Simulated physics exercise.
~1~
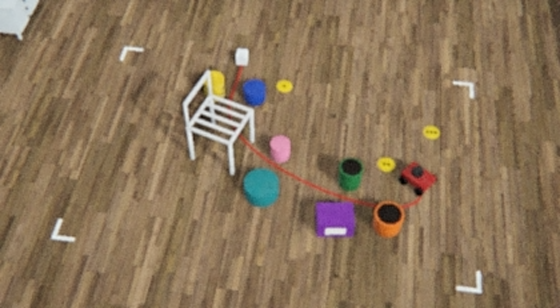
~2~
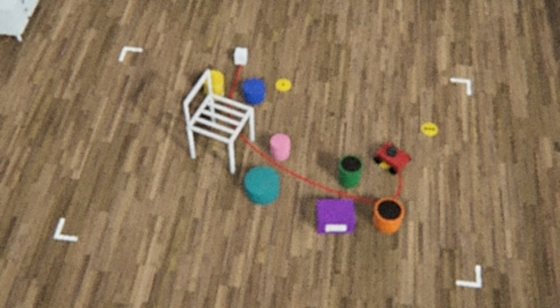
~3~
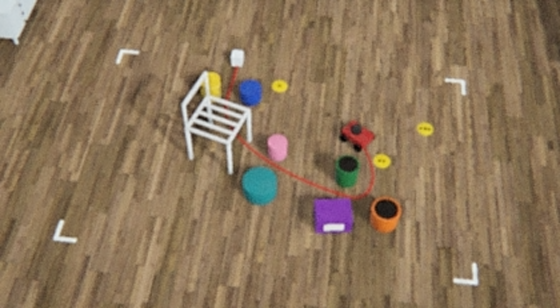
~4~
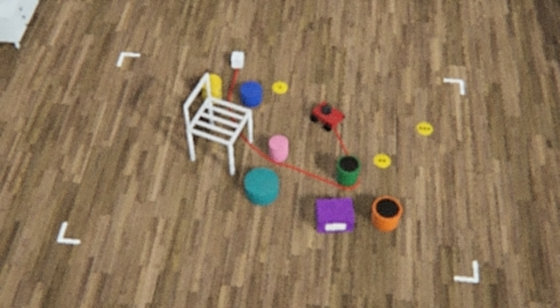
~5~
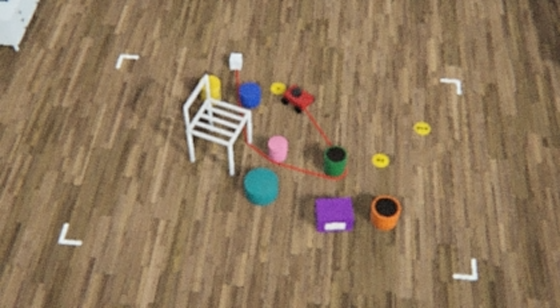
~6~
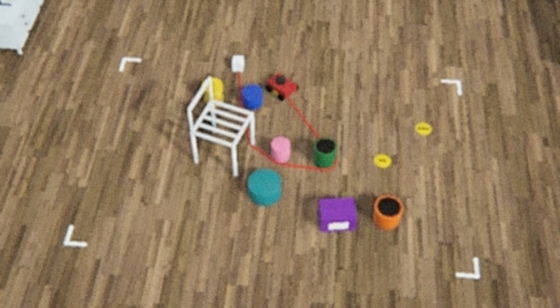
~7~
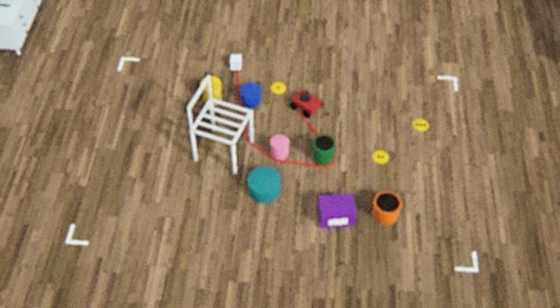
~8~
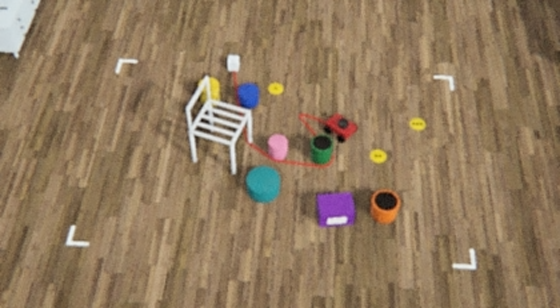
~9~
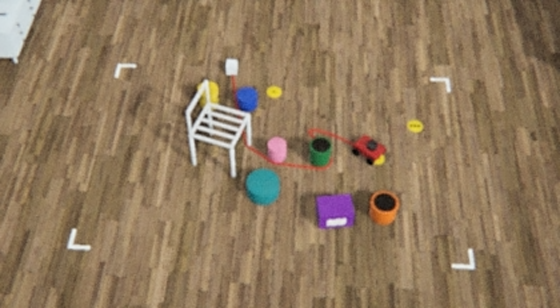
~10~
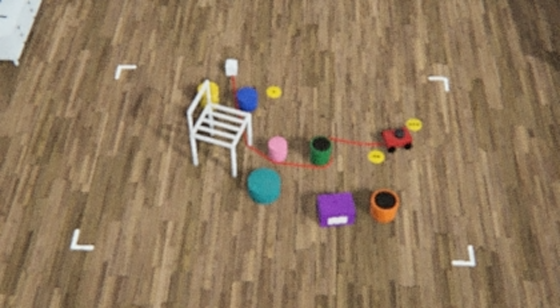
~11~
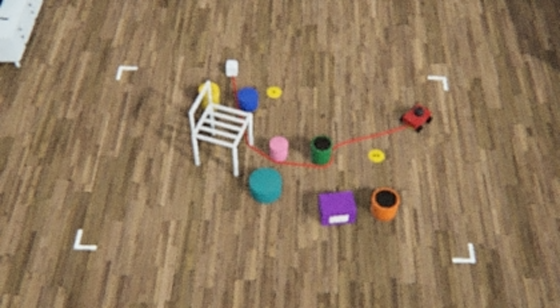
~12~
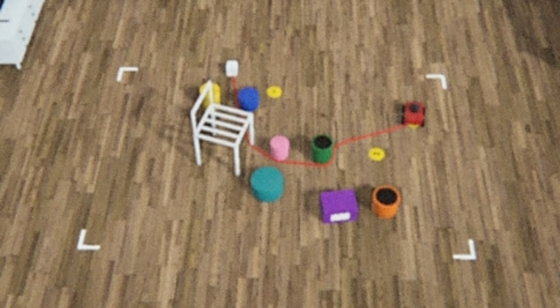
At the start, a small red cart sits at the right near an orange pot, with a thin red lead trailing back past a purple carton and a green pot towards a white chair. The cart rolls up and left in a steady line, towards the yellow mark near the blue tub. As it nears that mark, the lead draws against the green pot and drags it a short way up and left. The cart then turns back down and right, leaving the lead loose. Finally it bends upward to the far right yellow mark and stops, the green pot still shifted.
